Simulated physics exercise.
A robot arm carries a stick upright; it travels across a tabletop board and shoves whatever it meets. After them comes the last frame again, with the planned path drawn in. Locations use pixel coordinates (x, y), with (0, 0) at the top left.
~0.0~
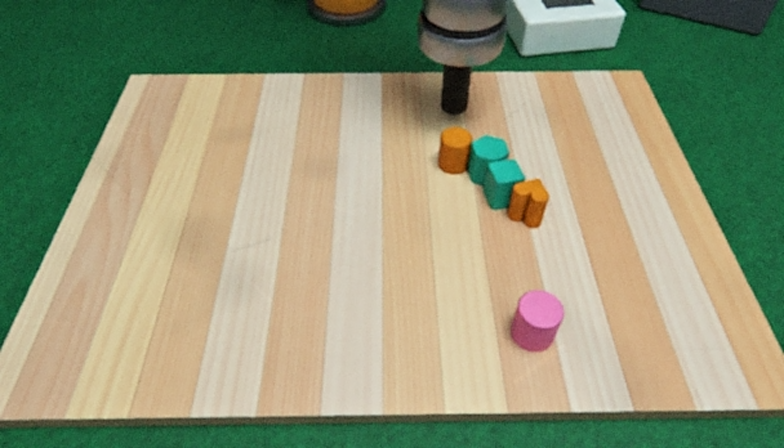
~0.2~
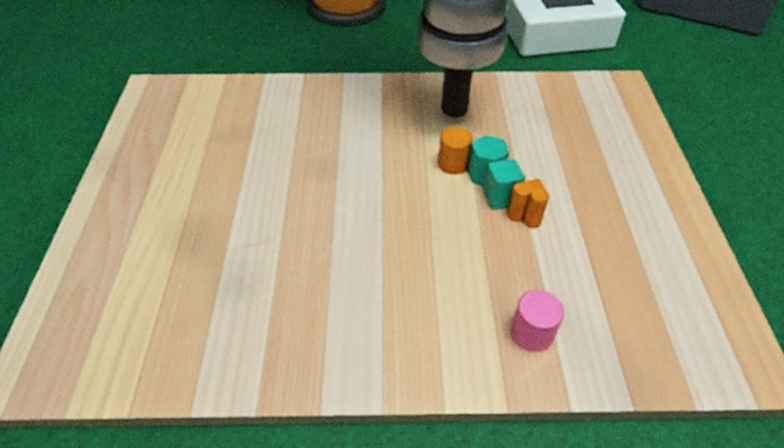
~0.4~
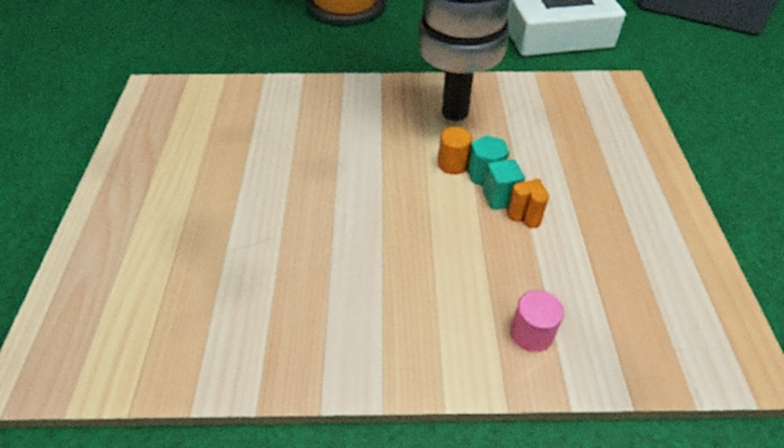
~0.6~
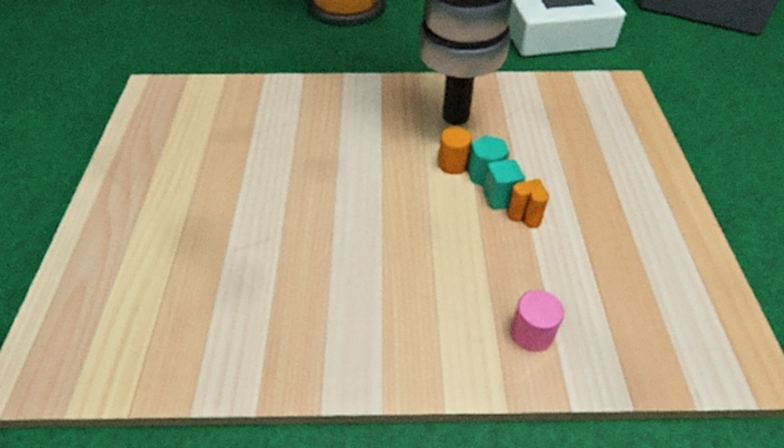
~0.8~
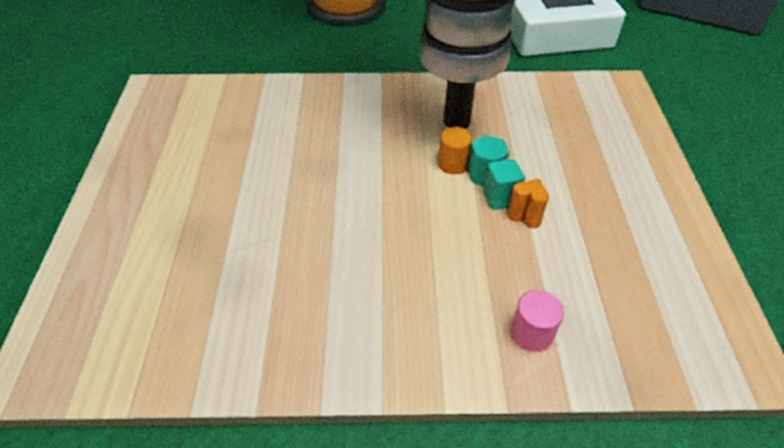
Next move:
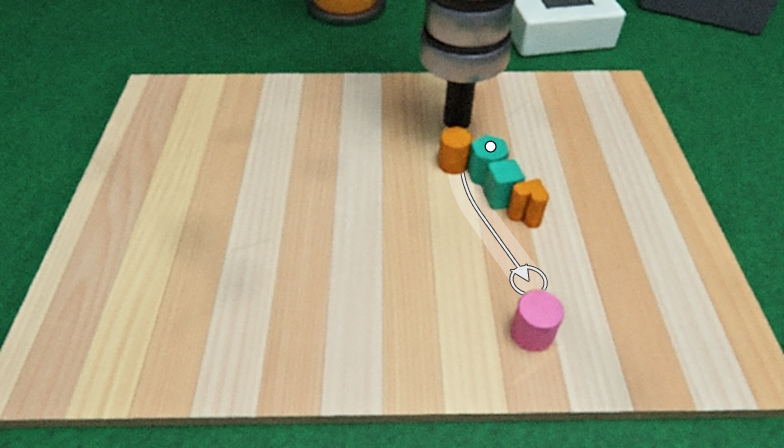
On a striped wooden board, a black stick inches toward colored blocks that stay still.
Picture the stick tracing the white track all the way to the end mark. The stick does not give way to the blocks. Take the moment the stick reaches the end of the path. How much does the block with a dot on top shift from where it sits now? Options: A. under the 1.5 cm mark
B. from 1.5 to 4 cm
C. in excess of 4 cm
Answer: B.
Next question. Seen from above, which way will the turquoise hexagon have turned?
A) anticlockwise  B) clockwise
Answer: A.
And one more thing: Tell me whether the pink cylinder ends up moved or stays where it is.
My prediction: It remains in place.
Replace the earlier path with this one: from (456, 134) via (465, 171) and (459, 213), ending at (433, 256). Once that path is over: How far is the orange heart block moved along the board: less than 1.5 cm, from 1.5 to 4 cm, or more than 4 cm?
Moves 1.5 to 4 cm.
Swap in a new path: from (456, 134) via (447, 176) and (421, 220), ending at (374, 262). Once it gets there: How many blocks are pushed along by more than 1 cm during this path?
In total, one block gets moved by over 1 cm.
The line goes from (456, 134) by way of (473, 202) to (529, 281); the dot is on the turquoise hexagon.
The first path, step by step. One third of the way, stick (465, 167); orange cylinder (449, 168); turquoise hexagon (500, 155), turned 40° anticlockwise; turquoise square piece (514, 177); orange heart block (539, 195).
Two thirds of the way, stick (492, 215); orange cylinder (447, 182); turquoise hexagon (504, 157), turned 60° anticlockwise; turquoise square piece (520, 181); orange heart block (542, 199).
At the end, stick (532, 269); orange cylinder (447, 182); turquoise hexagon (504, 157), turned 60° anticlockwise; turquoise square piece (520, 181); orange heart block (542, 199); pink cylinder unmoved.
